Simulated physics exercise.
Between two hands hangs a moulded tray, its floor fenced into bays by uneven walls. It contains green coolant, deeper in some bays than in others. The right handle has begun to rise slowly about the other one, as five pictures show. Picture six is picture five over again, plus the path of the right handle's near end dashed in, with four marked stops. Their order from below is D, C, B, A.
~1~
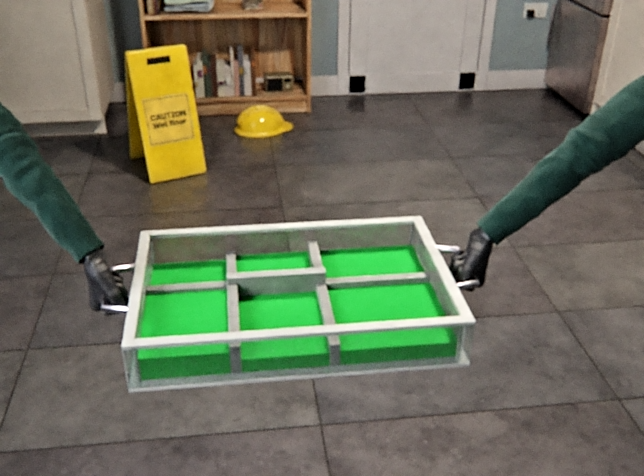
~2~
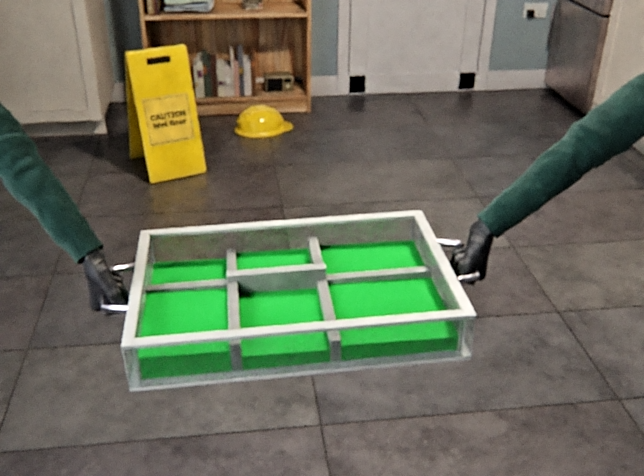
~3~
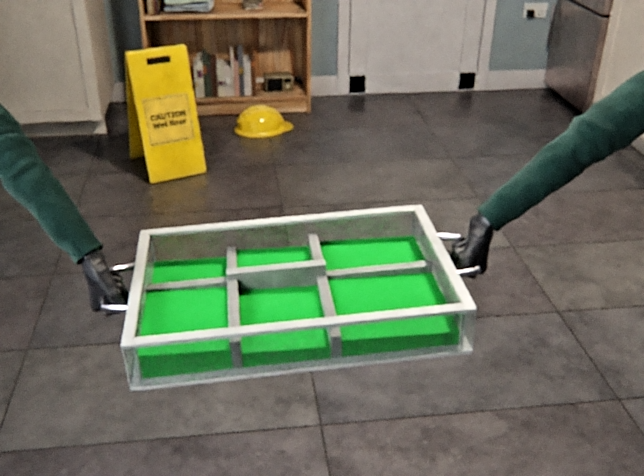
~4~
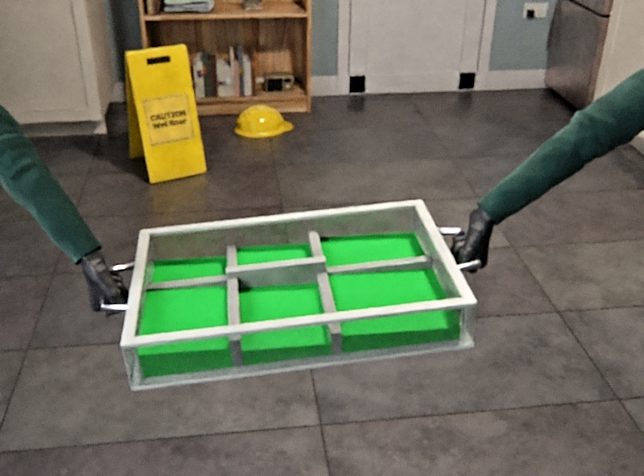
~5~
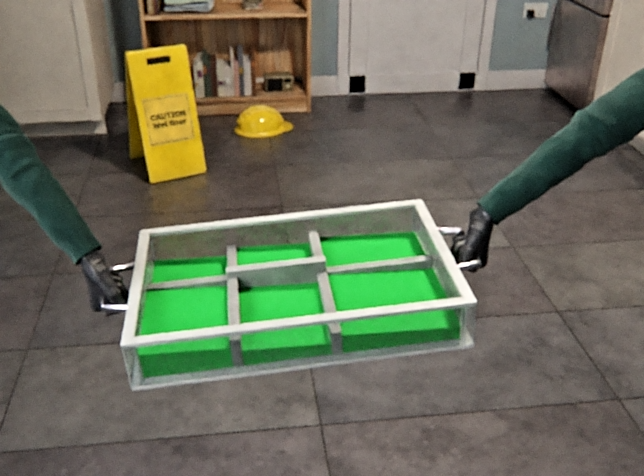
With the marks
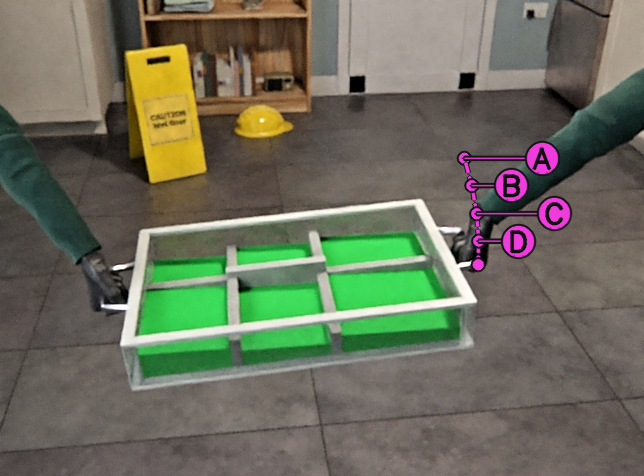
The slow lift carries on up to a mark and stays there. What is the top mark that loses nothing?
B.
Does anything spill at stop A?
Yes.
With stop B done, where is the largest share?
The front left bay.
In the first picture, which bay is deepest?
The front left bay.
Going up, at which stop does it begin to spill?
Here it is stop A.
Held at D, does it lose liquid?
No, that is safe.
On the marked copy, A at (464, 158); B at (471, 185); C at (476, 213); D at (478, 241).
With A, about 8 % goes over the rim.
With B, nothing spills; the front left bay holds the most.
With C, nothing spills; the front left bay holds the most.
With D, nothing spills; the front left bay holds the most.
